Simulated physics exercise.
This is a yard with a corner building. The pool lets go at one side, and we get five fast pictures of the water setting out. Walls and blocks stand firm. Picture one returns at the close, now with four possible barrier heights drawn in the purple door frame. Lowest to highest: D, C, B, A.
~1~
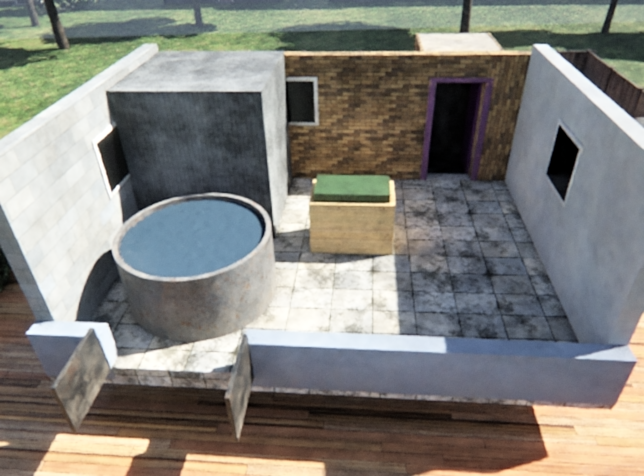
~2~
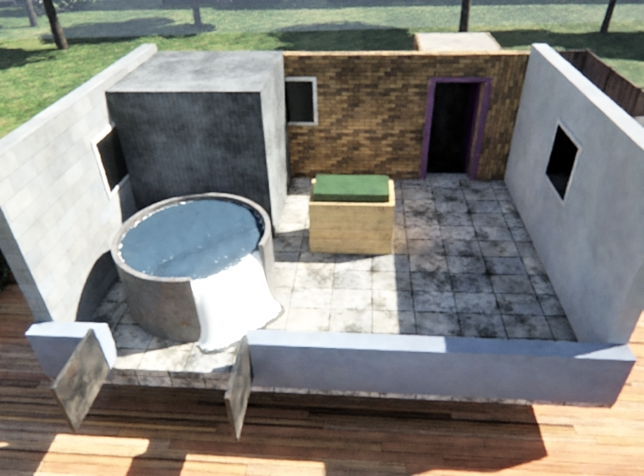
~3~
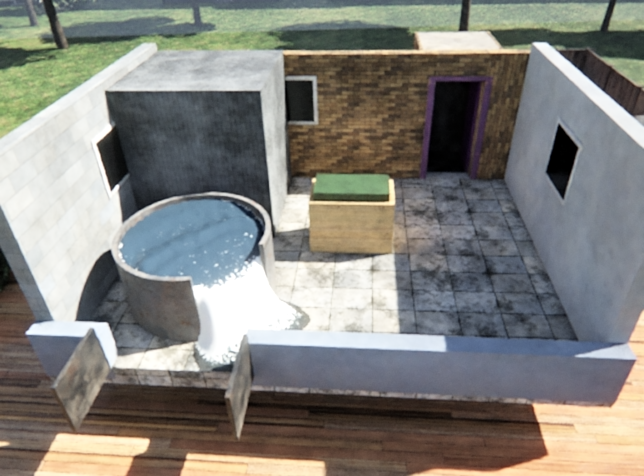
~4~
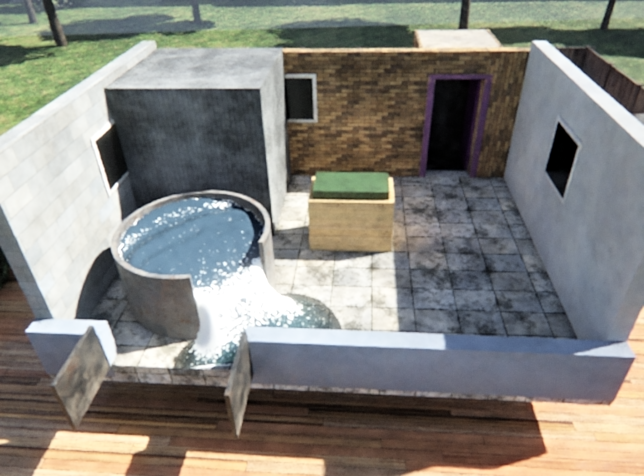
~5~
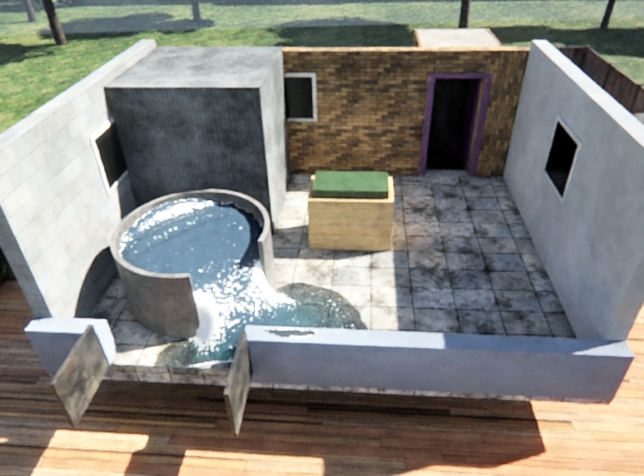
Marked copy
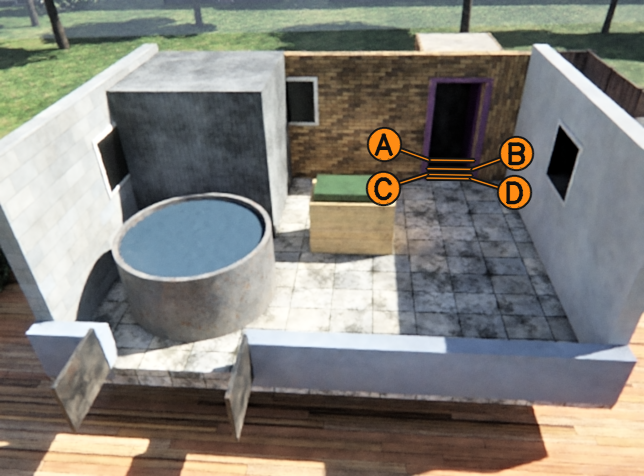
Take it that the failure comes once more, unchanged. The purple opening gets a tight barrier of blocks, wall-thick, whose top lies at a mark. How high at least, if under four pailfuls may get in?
I would pick line B.
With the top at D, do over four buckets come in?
Yes, it does.
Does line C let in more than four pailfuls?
Yes, it does.
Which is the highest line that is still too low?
C it is.
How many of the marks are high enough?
Two of the four.
On the marked copy, A at (451, 160); B at (450, 169); C at (449, 174); D at (448, 178); from the bottom up D, C, B, A.
Choosing A, nothing gets over.
Choosing B, a splash gets over, under a bucket.
Choosing C, about 10 bucketfuls get in.
Choosing D, dozens of bucketfuls pour in.
